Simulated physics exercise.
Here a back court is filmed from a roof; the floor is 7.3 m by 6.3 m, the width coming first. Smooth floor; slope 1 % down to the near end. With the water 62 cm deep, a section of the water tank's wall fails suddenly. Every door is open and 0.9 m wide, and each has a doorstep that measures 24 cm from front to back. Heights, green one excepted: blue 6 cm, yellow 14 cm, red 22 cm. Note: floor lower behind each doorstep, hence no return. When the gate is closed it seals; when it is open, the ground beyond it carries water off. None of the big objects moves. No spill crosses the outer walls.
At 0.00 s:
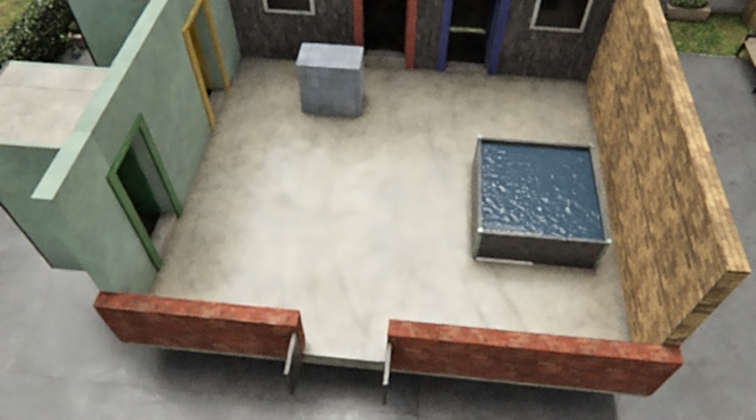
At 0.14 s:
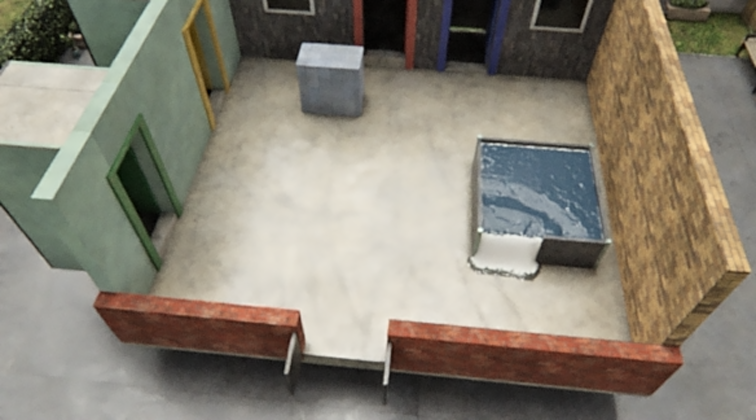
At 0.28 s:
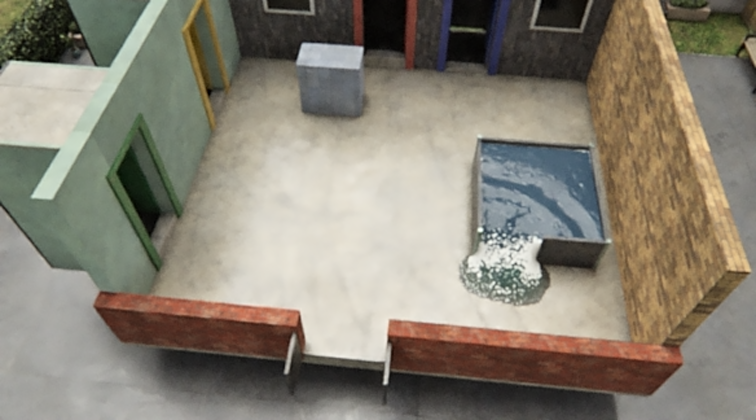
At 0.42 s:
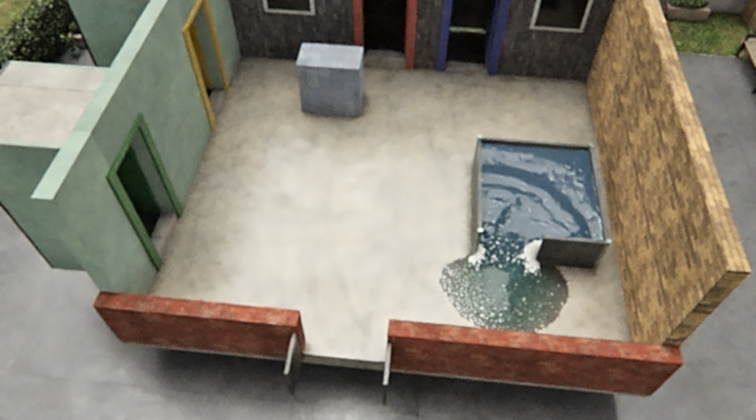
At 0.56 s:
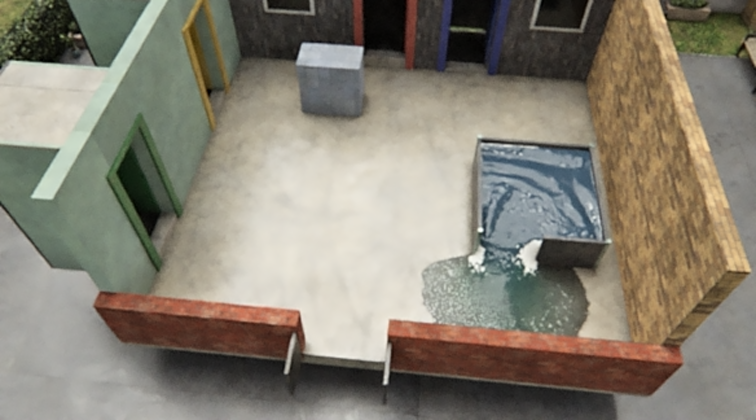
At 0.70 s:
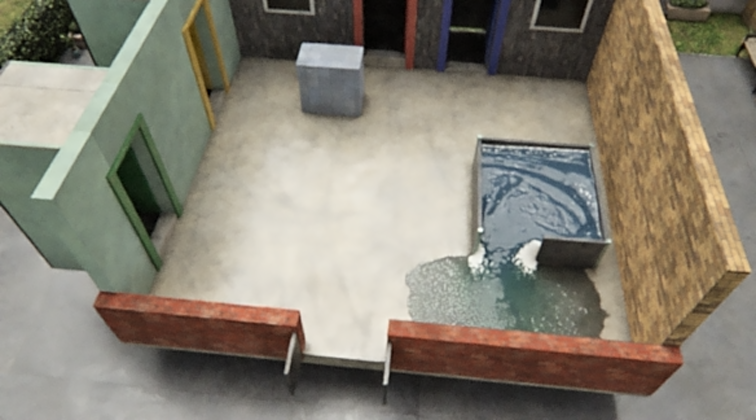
In a walled back court seen from above, a square water tank stands full and still, then part of its near wall gives way and water pours out, spreading in a widening pool across the pale floor beside the low red wall.
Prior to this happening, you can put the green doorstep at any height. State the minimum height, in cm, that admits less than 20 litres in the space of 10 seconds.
8 cm, roughly.
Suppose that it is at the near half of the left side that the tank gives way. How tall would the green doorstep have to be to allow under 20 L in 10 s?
Required height: Approx. 13.5 cm.
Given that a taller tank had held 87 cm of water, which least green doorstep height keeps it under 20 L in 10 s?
Roughly 13.0 centimetres.
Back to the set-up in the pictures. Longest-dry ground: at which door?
Answer: Red.
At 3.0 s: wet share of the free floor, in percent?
Roughly 30 percent of the floor is wet.
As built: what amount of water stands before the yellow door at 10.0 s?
Some 3.5 cm.
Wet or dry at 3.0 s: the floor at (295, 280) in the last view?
At that moment it's submerged.
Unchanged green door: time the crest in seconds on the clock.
Approximately 3.6 s.
After 1.4 s water covers 15 % of the floor, deepest (38 cm) near (490, 344); it has not reached the green door.
After 3.0 s water covers 30 % of the floor, deepest (30 cm) near (631, 370); it has not reached the green door.
After 10.0 s water covers 85 % of the floor, deepest (12 cm) near (618, 369); 8 cm at the green door, 0 litres in over its 16 cm doorstep.
At the green door as built, the water arrived by 3.3 s and peaked near 13 cm at 3.6 s.
With a doorstep of 6.5 cm, 42 litres would have come in within the 10 s; with 10 cm, 5 litres. So under 20 litres takes about 8 cm.
